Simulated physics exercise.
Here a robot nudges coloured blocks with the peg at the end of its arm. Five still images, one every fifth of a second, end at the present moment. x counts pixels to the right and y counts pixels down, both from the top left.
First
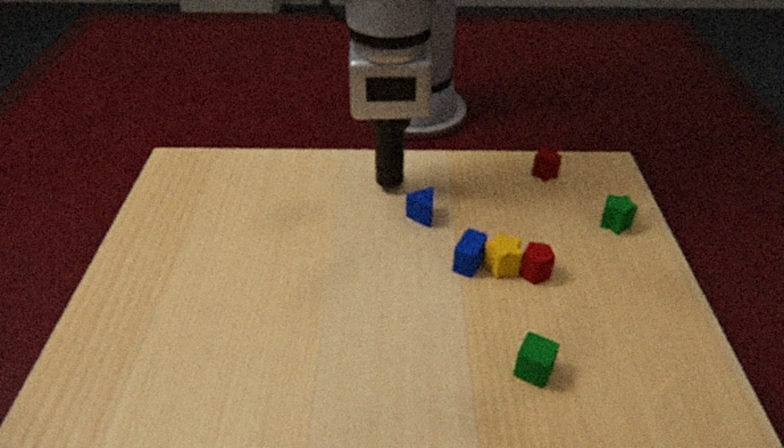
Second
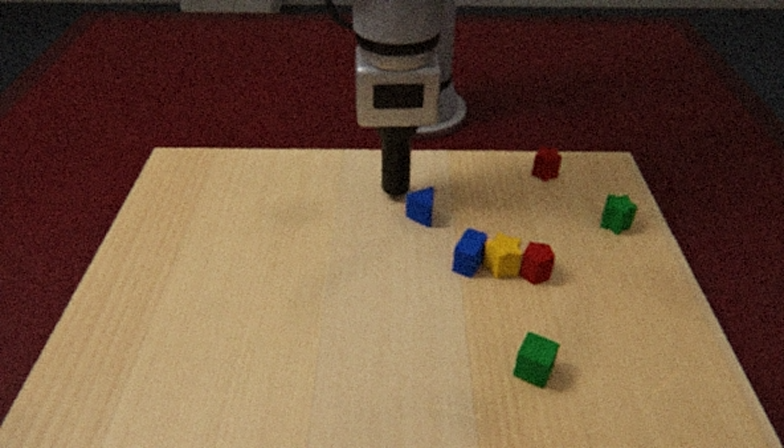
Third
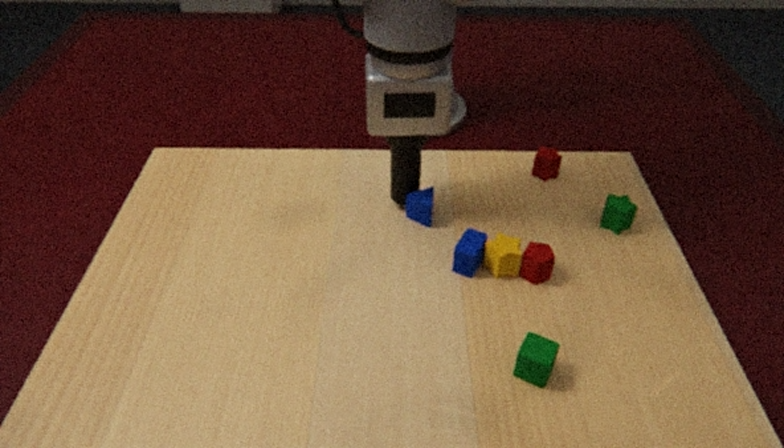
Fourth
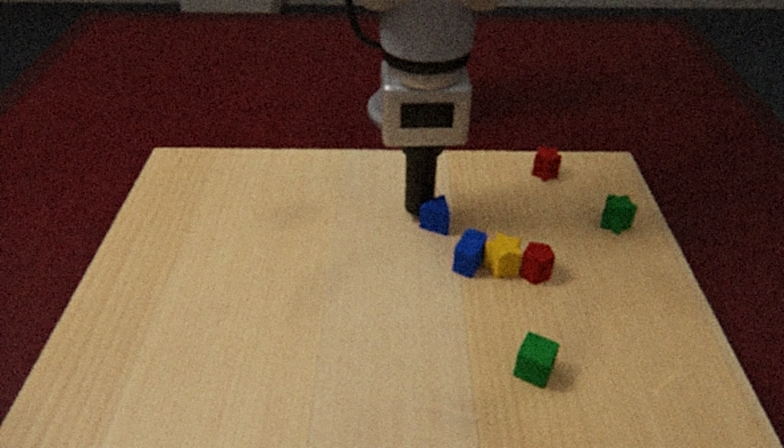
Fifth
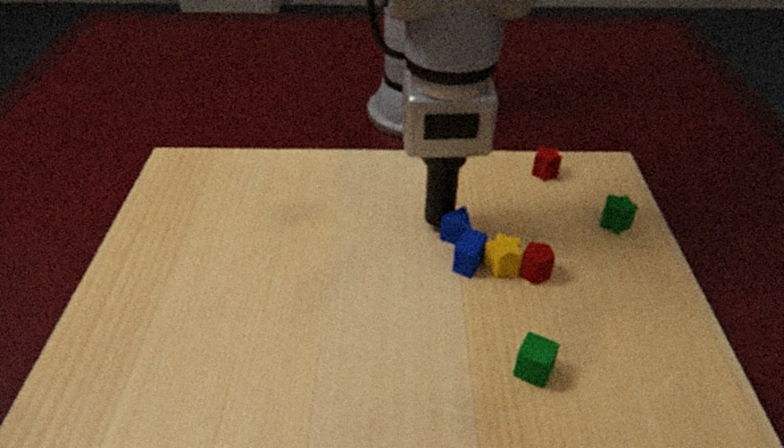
A robot arm moves its peg to the blue triangular block and nudges it rightward.
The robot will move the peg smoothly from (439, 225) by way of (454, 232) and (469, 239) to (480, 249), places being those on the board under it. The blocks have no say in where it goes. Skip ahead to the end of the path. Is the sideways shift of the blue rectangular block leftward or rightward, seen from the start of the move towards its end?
Shifts right.
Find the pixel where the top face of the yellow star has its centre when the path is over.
I'd place it at (524, 262), taking the centre of its top.
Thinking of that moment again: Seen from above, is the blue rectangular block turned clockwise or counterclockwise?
Viewed from the top, it goes clockwise.
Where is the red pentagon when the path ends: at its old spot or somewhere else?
It will end up elsewhere.
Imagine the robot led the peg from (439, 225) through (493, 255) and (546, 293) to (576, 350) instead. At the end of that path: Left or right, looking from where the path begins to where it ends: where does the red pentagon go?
That's a shift to the left.
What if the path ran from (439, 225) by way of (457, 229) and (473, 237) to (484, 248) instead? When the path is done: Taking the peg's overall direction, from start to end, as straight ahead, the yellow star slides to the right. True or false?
It is true.
On the path given first. Halfway along, peg at (463, 228); blue triangular piece at (484, 227); blue rectangular block at (472, 245).
At the end, peg at (481, 241); blue triangular piece at (501, 243), turned 25° clockwise; blue rectangular block at (474, 253), turned 50° clockwise; yellow star at (524, 262), turned 20° anticlockwise; red pentagon at (550, 255), turned 30° anticlockwise.
